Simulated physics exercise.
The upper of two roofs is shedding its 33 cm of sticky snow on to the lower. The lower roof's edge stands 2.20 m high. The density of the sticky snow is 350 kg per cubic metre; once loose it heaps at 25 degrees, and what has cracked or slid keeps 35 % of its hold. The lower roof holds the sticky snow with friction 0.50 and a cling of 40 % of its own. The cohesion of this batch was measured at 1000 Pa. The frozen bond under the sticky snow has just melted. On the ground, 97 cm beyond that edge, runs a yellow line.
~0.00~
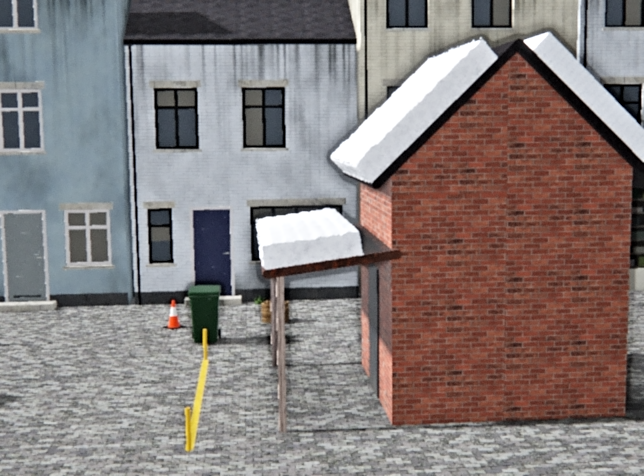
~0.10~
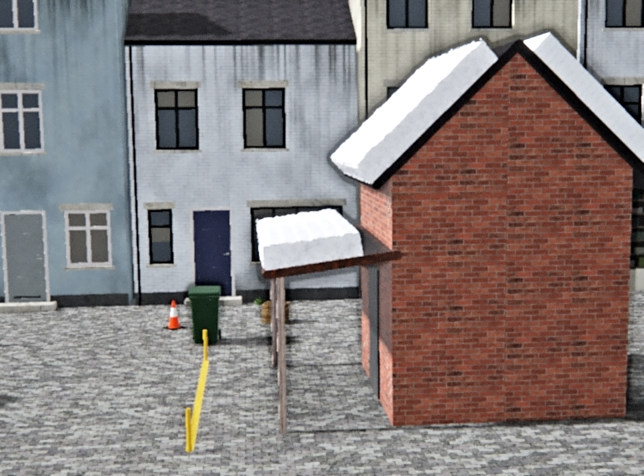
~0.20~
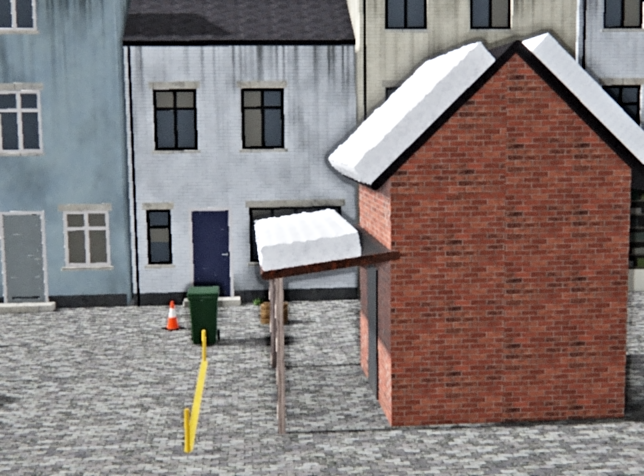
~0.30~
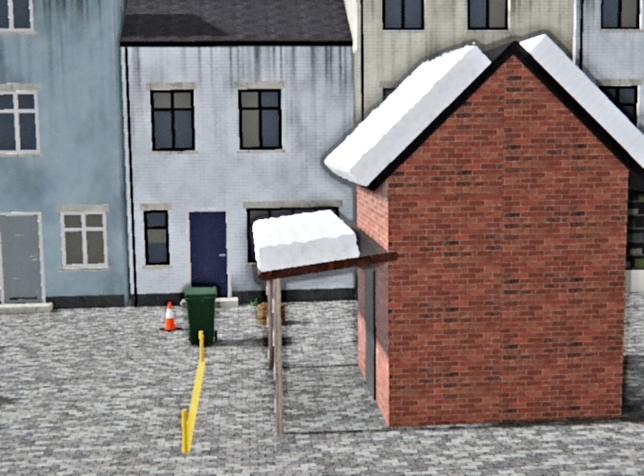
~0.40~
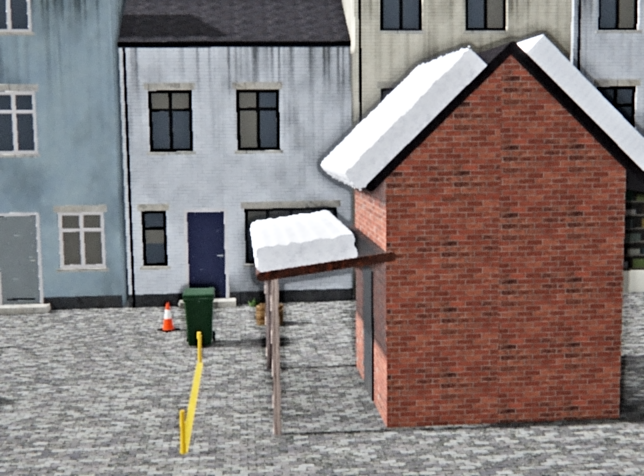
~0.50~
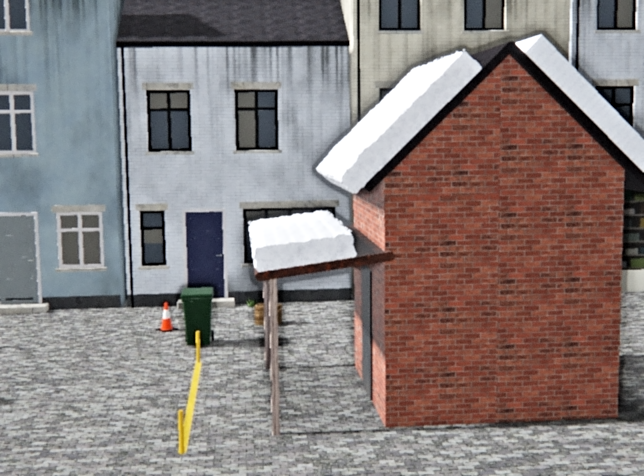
A red-brick building with snow on its steep roof stands at the right of a grey cobbled yard, seen from slightly above and to one side. Beside it is a lower, snow-covered lean-to on posts, with a green bin, an orange-and-white cone and a yellow line to the left, before pale blue, white and cream houses. The upper snow creeps slightly down-left in one piece, while the view shifts very slightly.
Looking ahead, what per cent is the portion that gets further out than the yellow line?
About 0 %.
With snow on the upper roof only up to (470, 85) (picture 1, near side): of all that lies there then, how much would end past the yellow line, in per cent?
In that case some 0 per cent.
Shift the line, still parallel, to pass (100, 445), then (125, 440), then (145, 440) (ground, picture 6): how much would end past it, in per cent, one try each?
In that order: 0 %, 0 %, 0 %.
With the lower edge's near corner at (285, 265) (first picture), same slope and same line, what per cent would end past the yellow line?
In that case some 6 per cent.
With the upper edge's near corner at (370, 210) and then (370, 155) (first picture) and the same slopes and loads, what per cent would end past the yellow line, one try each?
In that order: 0 %, 8 %.
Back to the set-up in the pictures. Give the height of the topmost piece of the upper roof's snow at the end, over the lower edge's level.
About 1.5 m.
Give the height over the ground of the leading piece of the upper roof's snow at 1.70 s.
About 2.6 m.
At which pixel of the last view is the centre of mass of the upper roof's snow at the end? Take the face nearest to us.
Around (330, 213).
After 1.05 s, none is below the lower edge and 0 % is past the line.
After 1.70 s, none is below the lower edge and 0 % is past the line.
After 2.35 s, none is below the lower edge and 0 % is past the line.
After 3.00 s, none is below the lower edge and 0 % is past the line.
After 3.50 s, none is below the lower edge and 0 % is past the line.
